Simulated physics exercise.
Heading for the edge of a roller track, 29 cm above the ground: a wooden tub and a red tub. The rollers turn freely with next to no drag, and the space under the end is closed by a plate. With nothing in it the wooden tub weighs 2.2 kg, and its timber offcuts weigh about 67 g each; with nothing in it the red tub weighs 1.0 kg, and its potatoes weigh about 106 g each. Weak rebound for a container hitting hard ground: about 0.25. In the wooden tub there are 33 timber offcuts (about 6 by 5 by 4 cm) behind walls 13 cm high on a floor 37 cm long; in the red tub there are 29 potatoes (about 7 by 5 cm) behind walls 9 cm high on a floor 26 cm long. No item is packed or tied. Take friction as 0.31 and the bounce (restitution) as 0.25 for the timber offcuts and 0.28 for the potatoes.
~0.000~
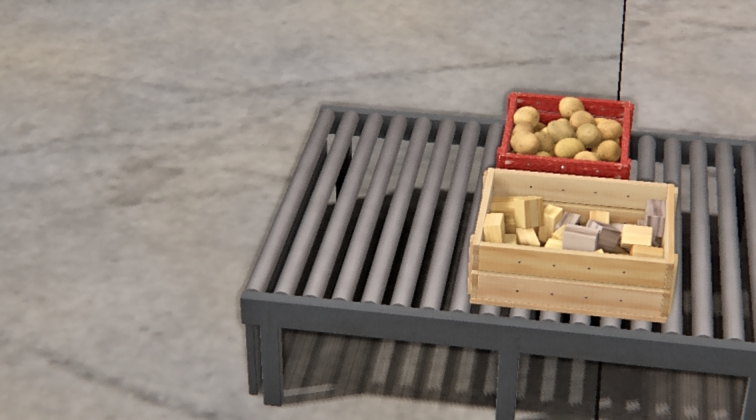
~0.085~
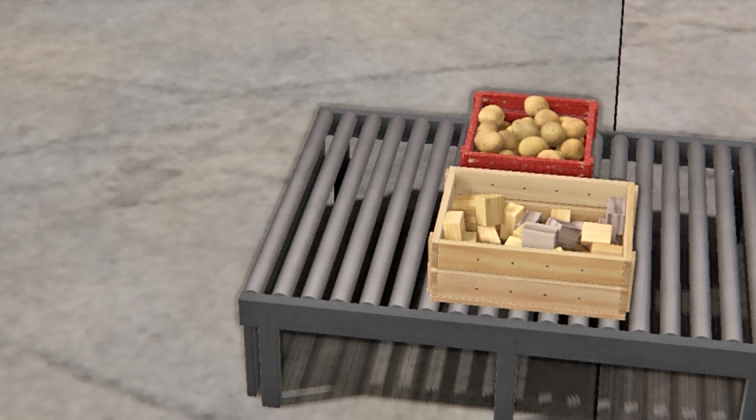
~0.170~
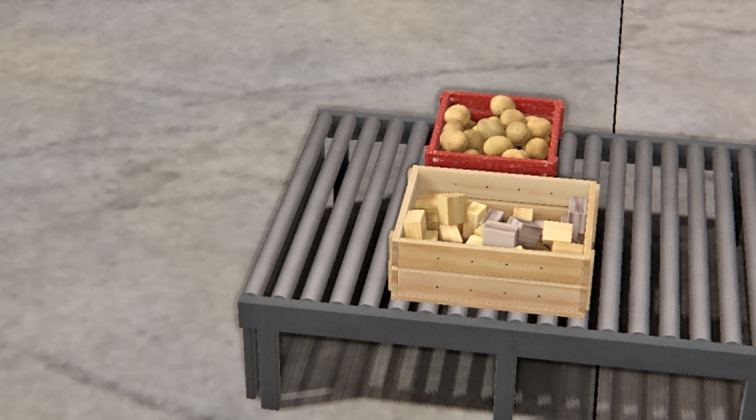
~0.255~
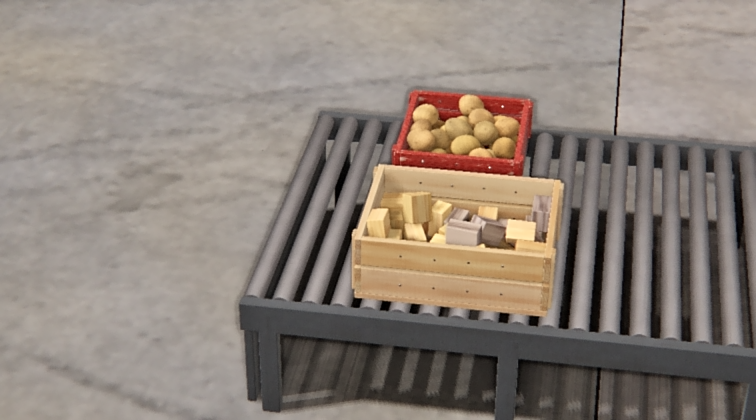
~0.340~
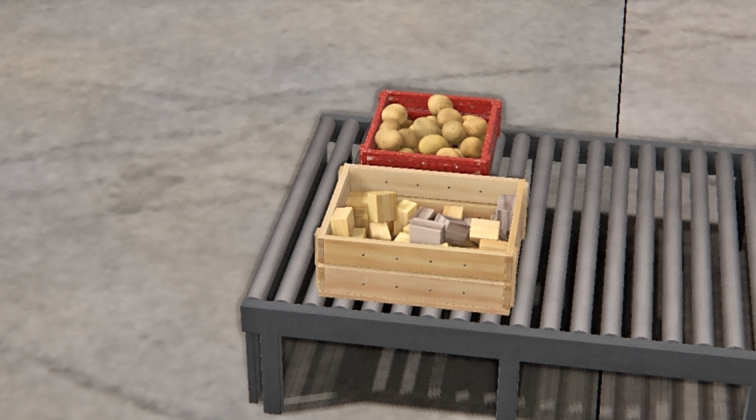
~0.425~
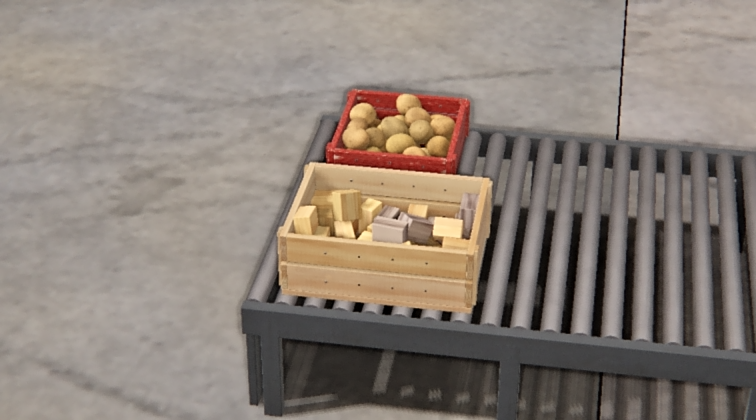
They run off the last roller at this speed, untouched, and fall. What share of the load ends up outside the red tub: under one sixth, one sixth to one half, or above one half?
The escaped portion is minor, below a sixth.
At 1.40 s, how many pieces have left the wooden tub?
Count for the wooden tub: Roughly 0.
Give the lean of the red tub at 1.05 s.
Lean: Near 15 degrees.
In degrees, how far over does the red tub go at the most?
45 degrees.
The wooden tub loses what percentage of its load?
Wooden tub: 0%.
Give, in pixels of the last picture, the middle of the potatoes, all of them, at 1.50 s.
I'd put the middle close to (191, 225).
After 0.47 s, the leading end passes the last roller.
After 0.85 s, the wooden tub leans 7° with 0 of 33 out and the red tub leans 24° with 0 of 29 out.
After 1.05 s, the wooden tub leans 28° with 0 of 33 out and the red tub leans 17° with 0 of 29 out.
After 1.40 s, the wooden tub is level with 0 of 33 out and the red tub is level with 0 of 29 out.
When it is over (at 1.50 s), the wooden tub is level with 0 of 33 out and the red tub is level with 0 of 29 out. Asked share, 0 of 29, 0 per cent.
